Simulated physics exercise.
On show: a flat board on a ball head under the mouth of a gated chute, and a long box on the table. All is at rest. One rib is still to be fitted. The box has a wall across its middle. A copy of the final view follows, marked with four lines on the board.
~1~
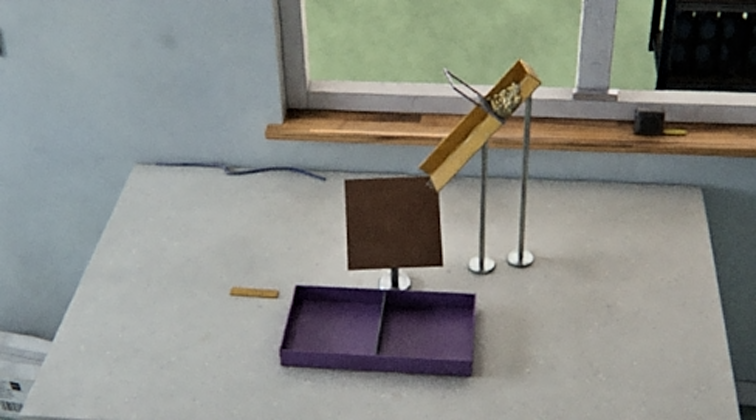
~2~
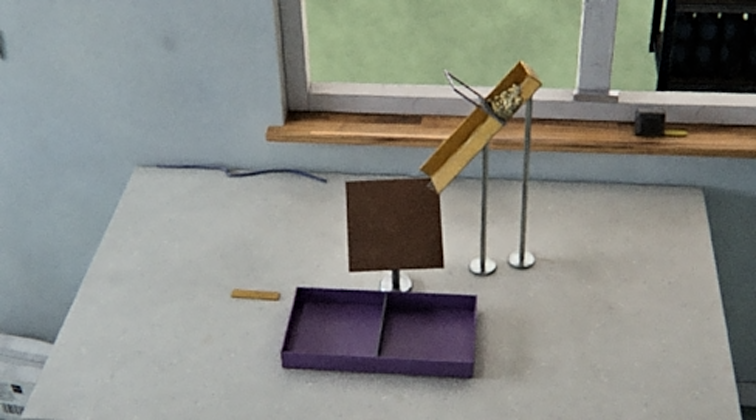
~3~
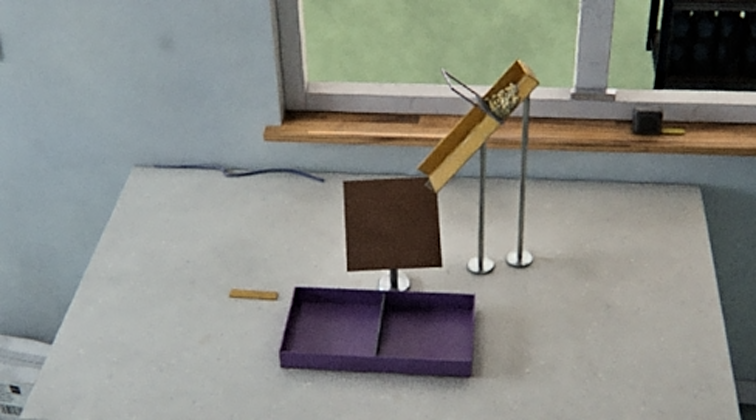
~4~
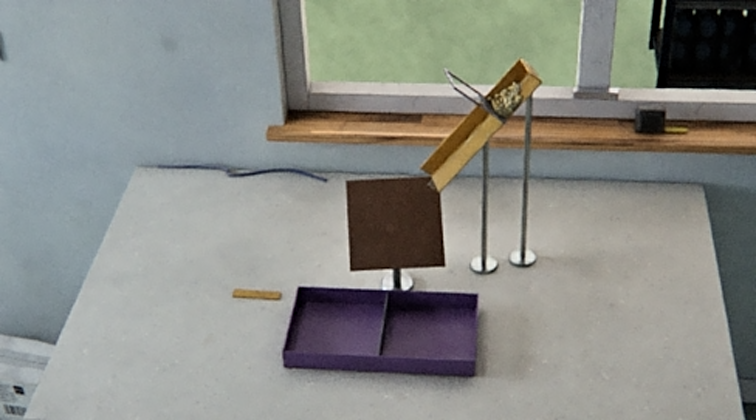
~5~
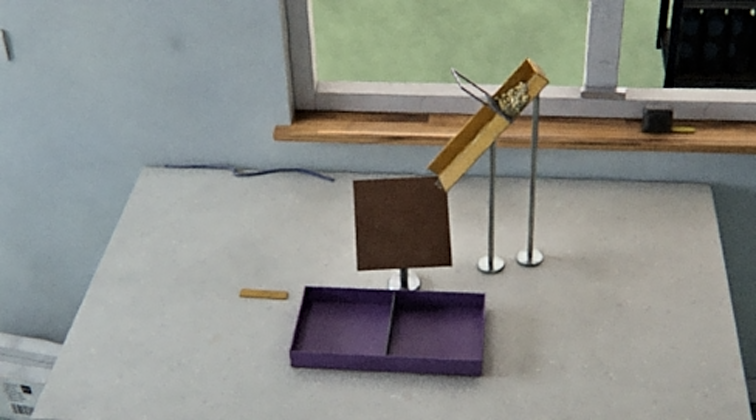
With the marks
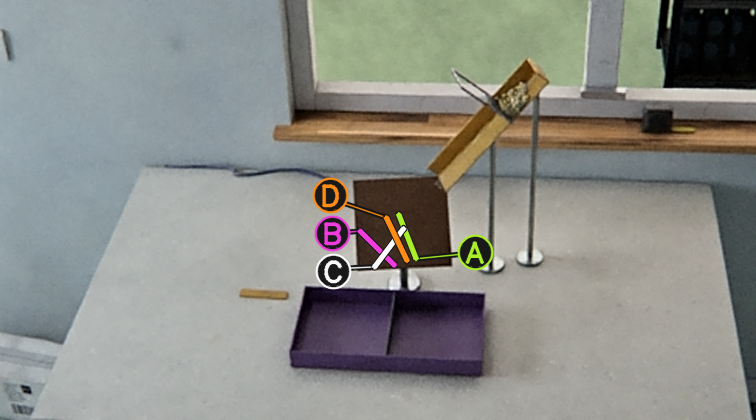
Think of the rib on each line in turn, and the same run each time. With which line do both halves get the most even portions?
C beats the others.
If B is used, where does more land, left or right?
Right.
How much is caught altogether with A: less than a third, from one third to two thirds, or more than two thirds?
Line A gives more than two thirds.
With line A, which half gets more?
The right half.
On the marked copy, line A from (398, 214) to (416, 258); line B from (360, 231) to (394, 265); line C from (403, 228) to (374, 266); line D from (386, 217) to (407, 260).
With A, of what is caught, roughly a quarter in the left half, the larger part in the right.
With B, of what is caught, about a tenth in the left half, almost all in the right.
With C, of what is caught, roughly half in the left half, roughly half in the right.
With D, of what is caught, about a tenth in the left half, almost all in the right.
